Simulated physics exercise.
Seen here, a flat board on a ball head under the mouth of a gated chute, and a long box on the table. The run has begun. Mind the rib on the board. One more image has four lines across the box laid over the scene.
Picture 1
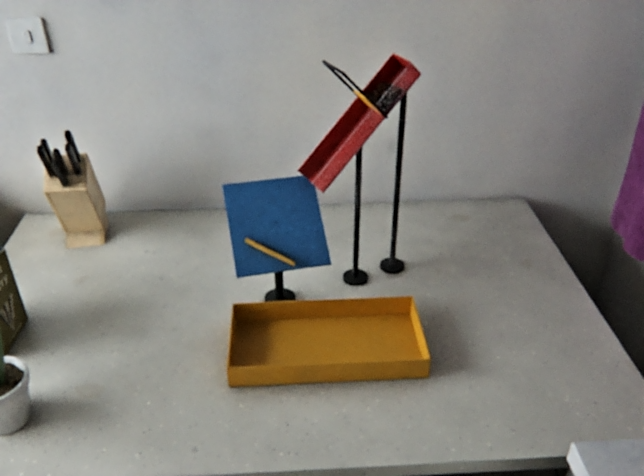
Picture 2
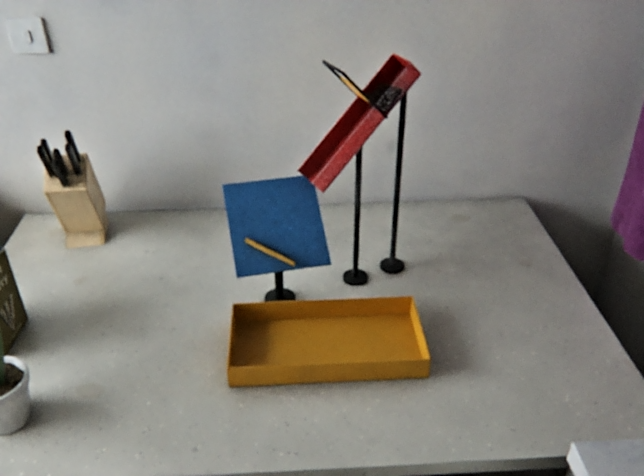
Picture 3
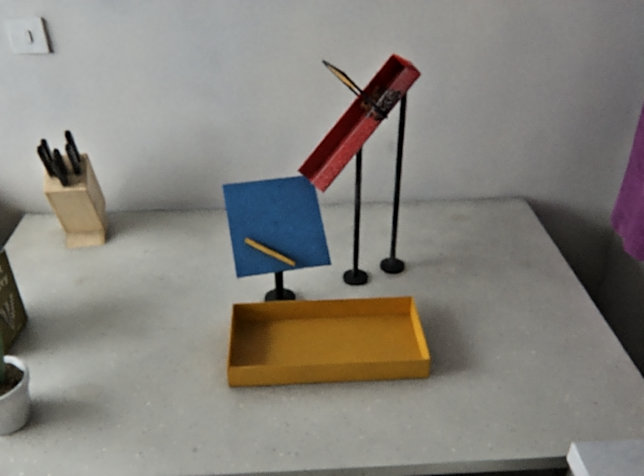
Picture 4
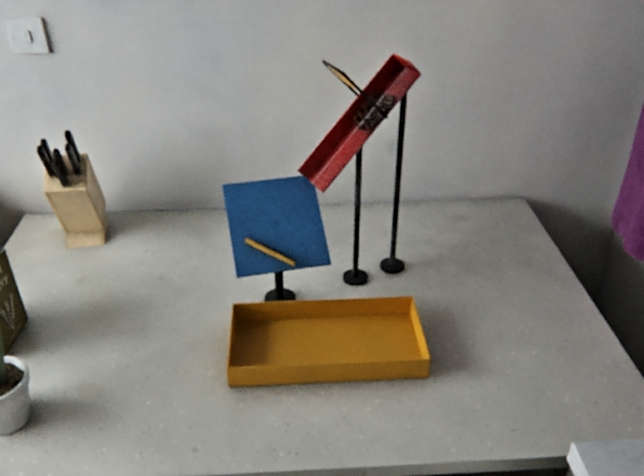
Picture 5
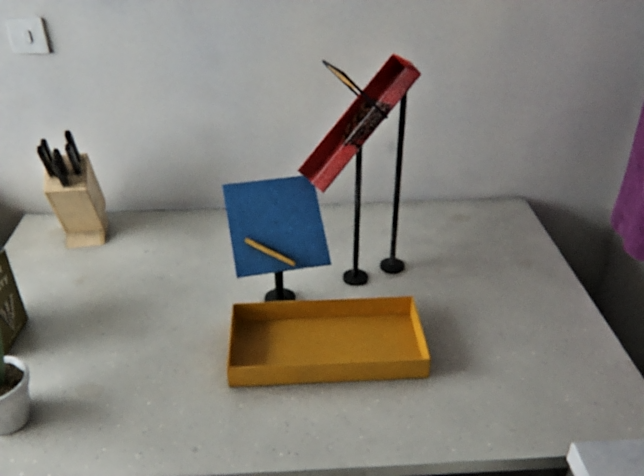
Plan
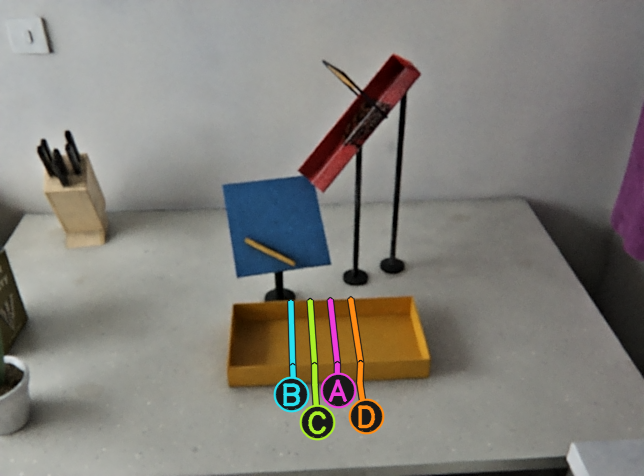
Small dark pieces near the top of a sloping red chute begin sliding down to the left as the thin gate above them shifts. They spread along the chute, their front reaching about halfway down, while the tilted blue board with its slanted rib and the empty yellow box stay still.
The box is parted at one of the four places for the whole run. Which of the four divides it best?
Go for C.
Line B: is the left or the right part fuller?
More lands on the right.
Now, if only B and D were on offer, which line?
B it is.
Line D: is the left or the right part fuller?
Left.
On the marked copy, line A crosses the front rim at (337, 363); line B crosses the front rim at (292, 365); line C crosses the front rim at (314, 364); line D crosses the front rim at (360, 362).
Choosing A, of what is caught, nearly all on the left of the divider, a small part on the right.
Choosing B, of what is caught, a small part on the left of the divider, most on the right.
Choosing C, of what is caught, about a third on the left of the divider, about two thirds on the right.
Choosing D, of what is caught, all on the left of the divider, none on the right.
